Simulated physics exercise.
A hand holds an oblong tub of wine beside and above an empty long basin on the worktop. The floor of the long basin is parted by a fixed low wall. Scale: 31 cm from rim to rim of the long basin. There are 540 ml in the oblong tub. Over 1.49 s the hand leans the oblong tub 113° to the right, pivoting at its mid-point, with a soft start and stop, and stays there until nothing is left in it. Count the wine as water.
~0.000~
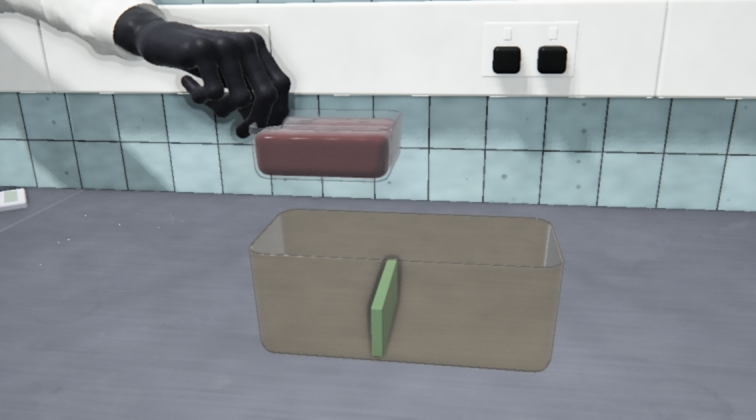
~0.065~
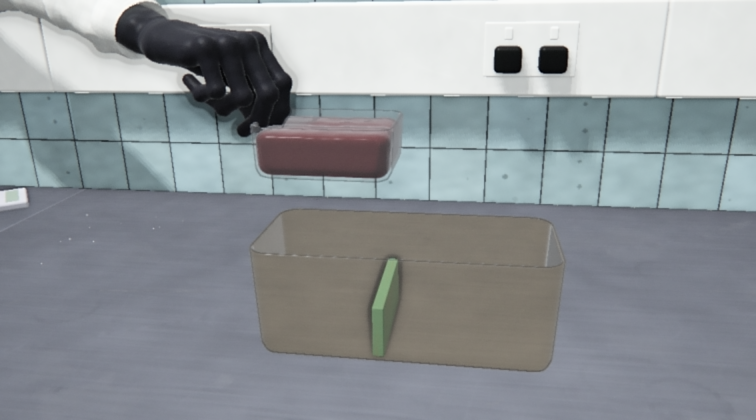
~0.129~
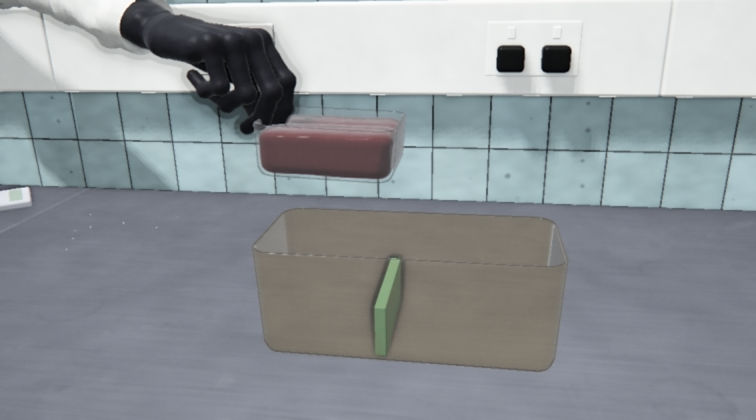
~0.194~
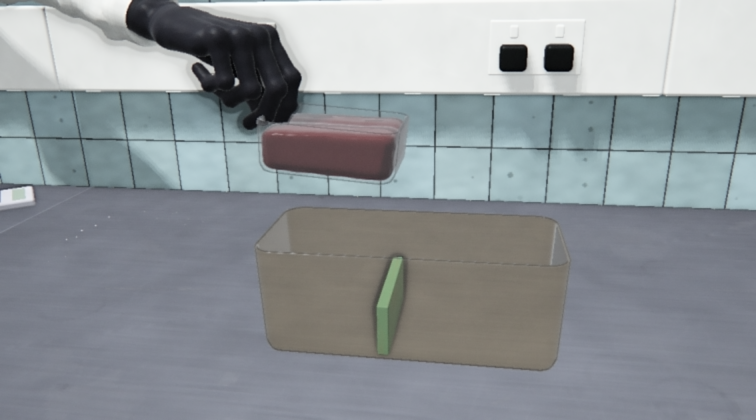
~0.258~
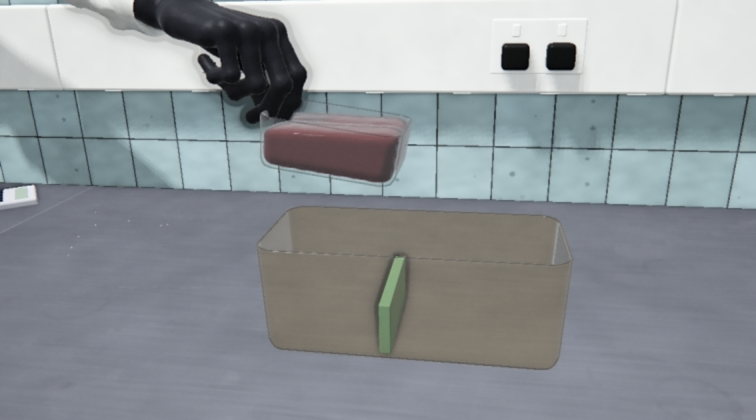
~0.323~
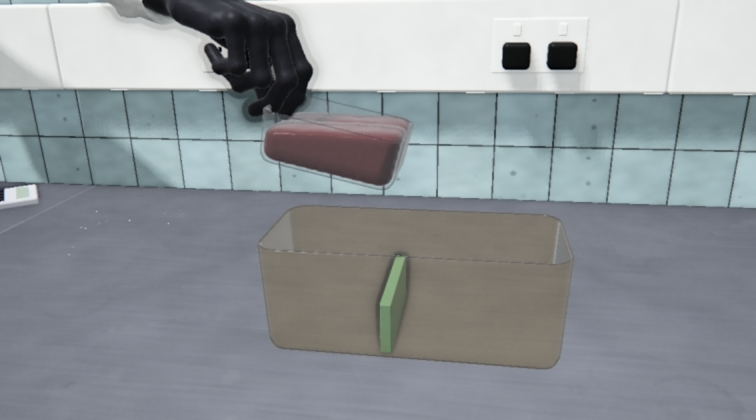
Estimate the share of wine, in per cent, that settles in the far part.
Roughly 86 per cent is past the wall.
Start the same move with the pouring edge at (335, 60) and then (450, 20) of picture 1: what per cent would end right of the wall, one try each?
First 65, then 85 per cent.
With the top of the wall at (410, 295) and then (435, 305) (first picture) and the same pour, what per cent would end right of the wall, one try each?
First 75, then 65 per cent.
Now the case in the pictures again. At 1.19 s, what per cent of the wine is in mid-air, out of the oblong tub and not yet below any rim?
Near 2 in a hundred.
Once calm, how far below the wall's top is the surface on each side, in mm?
Left about 52 mm, right about 34 mm.
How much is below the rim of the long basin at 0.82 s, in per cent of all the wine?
About 50 per cent.
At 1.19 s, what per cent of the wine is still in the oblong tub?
About 3 per cent.
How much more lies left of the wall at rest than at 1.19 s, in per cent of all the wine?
Some 5 per cent.
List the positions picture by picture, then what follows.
Tilt 0°; pouring edge (396, 122); surface from (269, 125) to (395, 127); the long basin's rim runs from (265, 231) to (557, 243); the wall's top is at (385, 283), in the first picture.
Tilt 1°; pouring edge (397, 123); surface from (270, 124) to (396, 128), in the second picture.
Tilt 2°; pouring edge (400, 124); surface from (273, 124) to (399, 128), in the third picture.
Tilt 5°; pouring edge (403, 126); surface from (276, 123) to (401, 128), in the fourth picture.
Tilt 8°; pouring edge (406, 129); surface from (278, 121) to (405, 127), in the fifth picture.
Tilt 13°; pouring edge (408, 134); surface from (279, 121) to (409, 128); 1 per cent is over the edge, in the sixth picture.
After 0.82 s the tilt is 66° and 23 per cent is still to pour, 0 is left of the wall and 50 right of it.
After 1.19 s the tilt is 102° and 3 per cent is still to pour, 7 is left of the wall and 86 right of it.
After 1.57 s the tilt is 113° and 0 per cent is still to pour, 12 is left of the wall and 86 right of it.
After 1.99 s the tilt is 113° and 0 per cent is still to pour, 12 is left of the wall and 86 right of it.
In the end 12 per cent lies left of the wall, 86 right of it and 3 outside.
